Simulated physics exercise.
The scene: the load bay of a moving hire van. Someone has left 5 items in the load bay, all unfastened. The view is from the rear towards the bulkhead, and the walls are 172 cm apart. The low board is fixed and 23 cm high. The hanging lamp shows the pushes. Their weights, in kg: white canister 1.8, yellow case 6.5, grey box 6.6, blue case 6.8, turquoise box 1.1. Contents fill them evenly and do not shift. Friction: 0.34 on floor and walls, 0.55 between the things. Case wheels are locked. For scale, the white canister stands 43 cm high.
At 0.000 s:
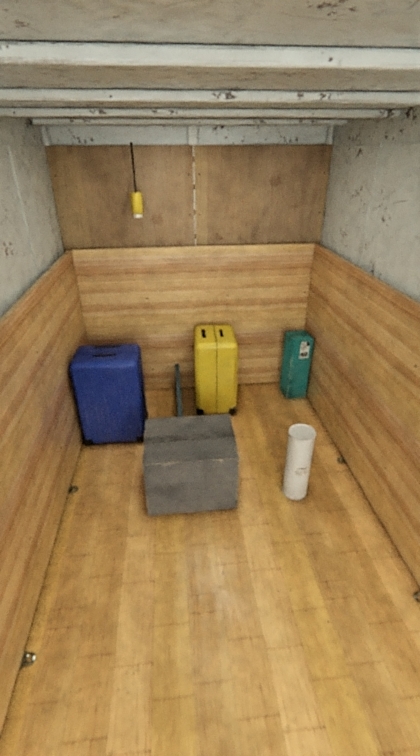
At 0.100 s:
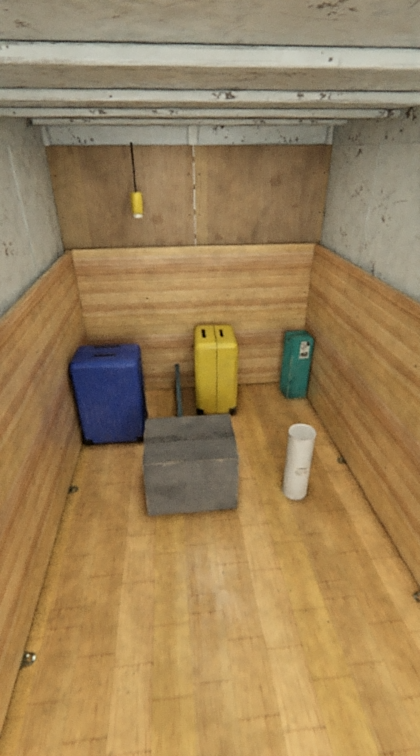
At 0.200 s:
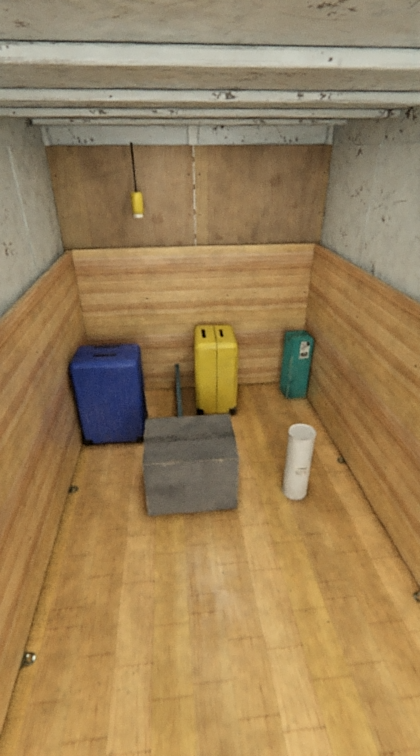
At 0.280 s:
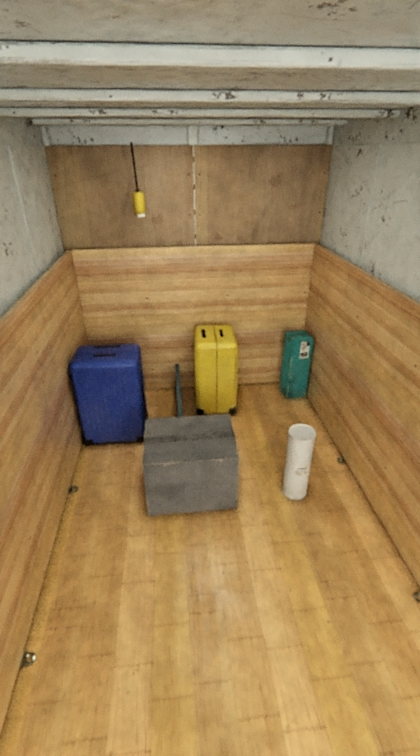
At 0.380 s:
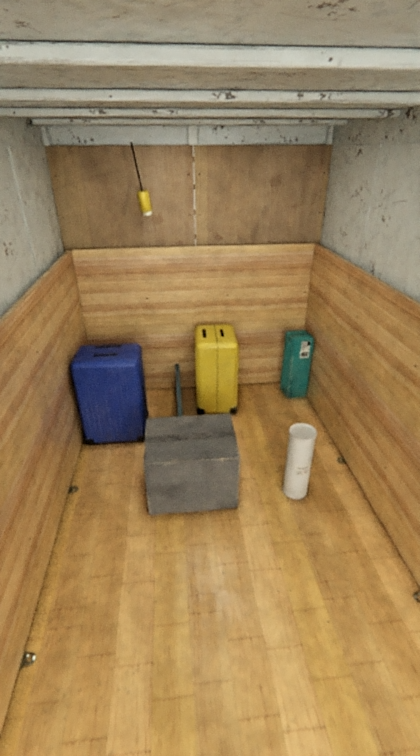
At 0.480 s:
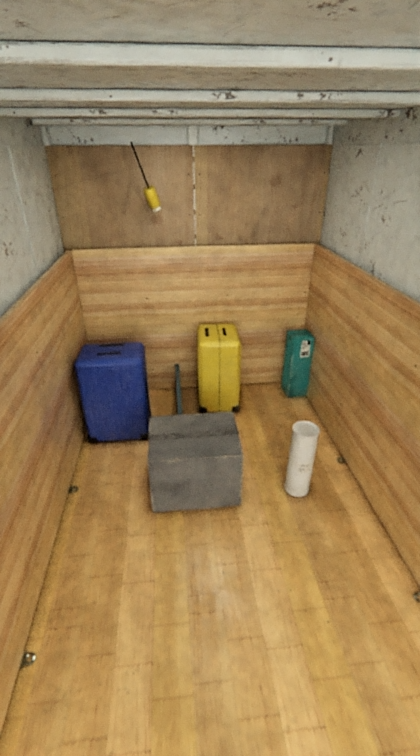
We see a wood-lined load bay holding blue, yellow and turquoise cases, a grey box and a white canister; the hanging yellow lamp swings to the right, then the blue case and grey box shift very slightly right.
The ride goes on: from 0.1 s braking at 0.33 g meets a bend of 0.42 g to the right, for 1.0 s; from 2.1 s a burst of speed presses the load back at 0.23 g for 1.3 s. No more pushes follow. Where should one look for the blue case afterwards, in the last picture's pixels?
It ends at about (144, 373).
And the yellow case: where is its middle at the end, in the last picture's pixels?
At about (245, 363).
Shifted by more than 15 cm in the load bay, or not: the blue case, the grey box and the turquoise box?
The blue case leaves its spot; the grey box leaves its spot; the turquoise box keeps its place.
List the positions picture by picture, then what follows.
The first frame shows no push; blue case (112, 394); white canister (298, 462).
The second frame shows no push; grey box (190, 463); turquoise box (296, 365).
The third frame shows force 0.13 g forwards, 0.17 g right; white canister (298, 462); yellow case (215, 370).
The fourth frame shows force 0.24 g forwards, 0.30 g right; grey box (190, 463); turquoise box (296, 365).
The fifth frame shows force 0.33 g forwards, 0.42 g right; white canister (299, 462); yellow case (216, 369).
The sixth frame shows force 0.33 g forwards, 0.42 g right; blue case (116, 392) moved 3 cm; grey box (194, 460) moved 3 cm.
After 0.68 s, force 0.33 g forwards, 0.42 g right; blue case moved 14 cm near (130, 387); white canister 17° off upright; yellow case moved 13 cm.
After 0.78 s, force 0.33 g forwards, 0.42 g right; blue case moved 23 cm near (140, 382); white canister 40° off upright; yellow case moved 17 cm.
After 0.98 s, force 0.16 g forwards, 0.20 g right; blue case moved 32 cm near (144, 375); white canister on its side; grey box moved 29 cm.
After 1.18 s, no push; blue case moved 34 cm near (144, 373); white canister on its side; grey box moved 37 cm.
In the end (3.9 s), toppled in the load bay, white canister; not toppled but over 15 cm from the start, yellow case, grey box and blue case; the last one under 15 cm from the start. In the last view, blue case near (144, 373).
